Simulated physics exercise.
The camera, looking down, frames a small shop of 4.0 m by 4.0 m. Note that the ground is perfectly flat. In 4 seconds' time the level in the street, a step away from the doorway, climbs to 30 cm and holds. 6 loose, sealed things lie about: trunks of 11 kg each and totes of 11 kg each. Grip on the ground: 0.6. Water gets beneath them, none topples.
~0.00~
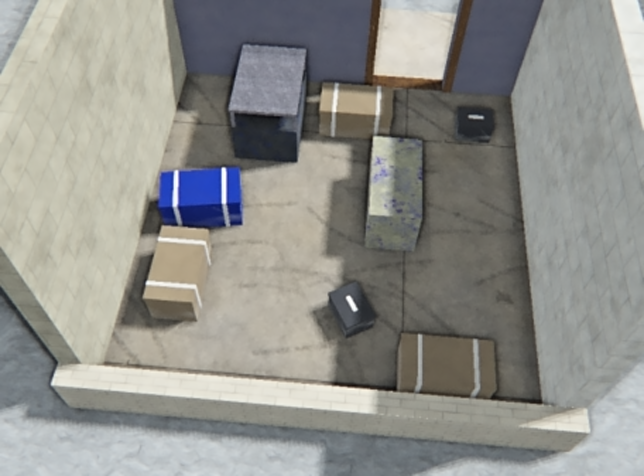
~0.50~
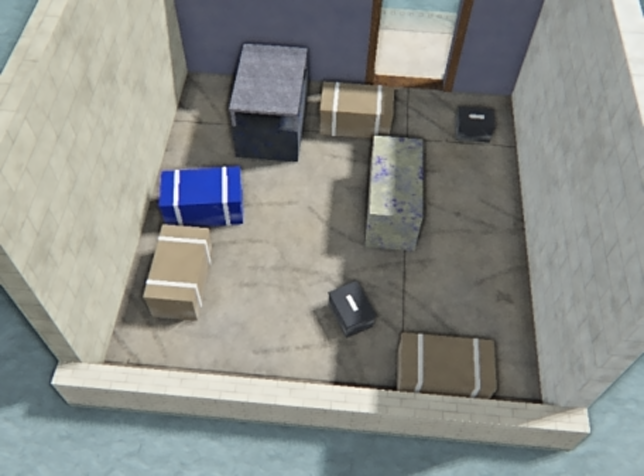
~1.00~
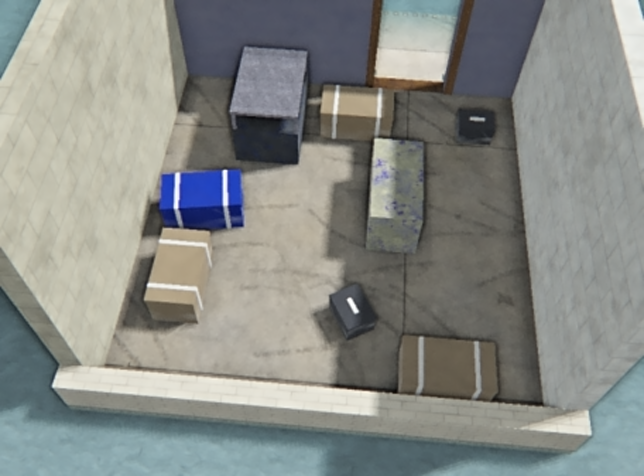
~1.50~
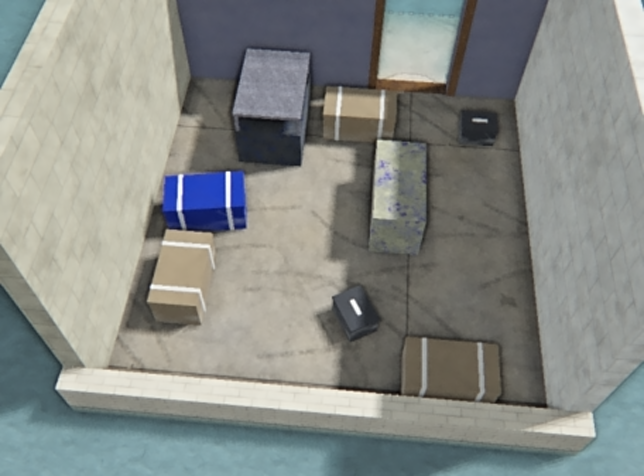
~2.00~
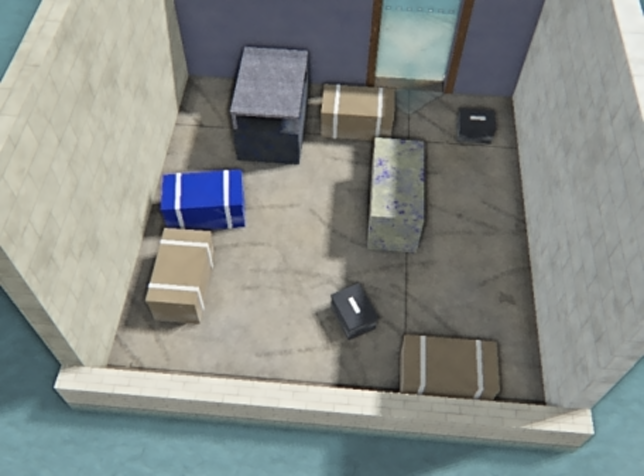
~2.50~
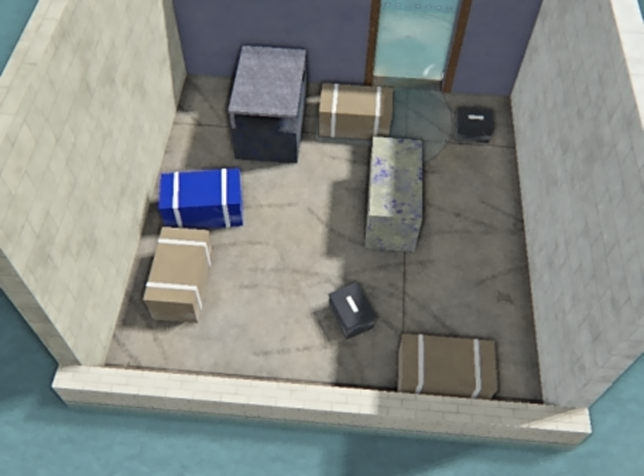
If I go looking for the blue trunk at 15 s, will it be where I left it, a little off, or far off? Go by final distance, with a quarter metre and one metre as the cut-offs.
You will find it a little off.
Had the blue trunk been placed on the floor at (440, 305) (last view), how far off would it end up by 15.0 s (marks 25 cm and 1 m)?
In that run it wanders a bit.
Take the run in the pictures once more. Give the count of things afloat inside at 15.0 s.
6 of them.
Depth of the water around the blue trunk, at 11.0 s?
Depth approx. 10 cm.
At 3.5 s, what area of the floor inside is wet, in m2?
Some 3.5 m2 of it.
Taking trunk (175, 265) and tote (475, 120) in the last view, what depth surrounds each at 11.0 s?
First about 13 cm, second about 8 cm.
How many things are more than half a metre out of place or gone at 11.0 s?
Answer: 3.
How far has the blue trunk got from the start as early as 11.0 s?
Shift by then: About 40 cm.
After 3.5 s the blue trunk is near (200, 188), 0.0 m from its start, aground; 0 afloat.
After 6.8 s the blue trunk is near (178, 196), 0.2 m from its start, afloat; 3 afloat.
After 11.0 s the blue trunk is near (215, 157), 0.4 m from its start, afloat; 5 afloat.
After 15.0 s the blue trunk is near (256, 169), 0.6 m from its start, afloat; 6 afloat.
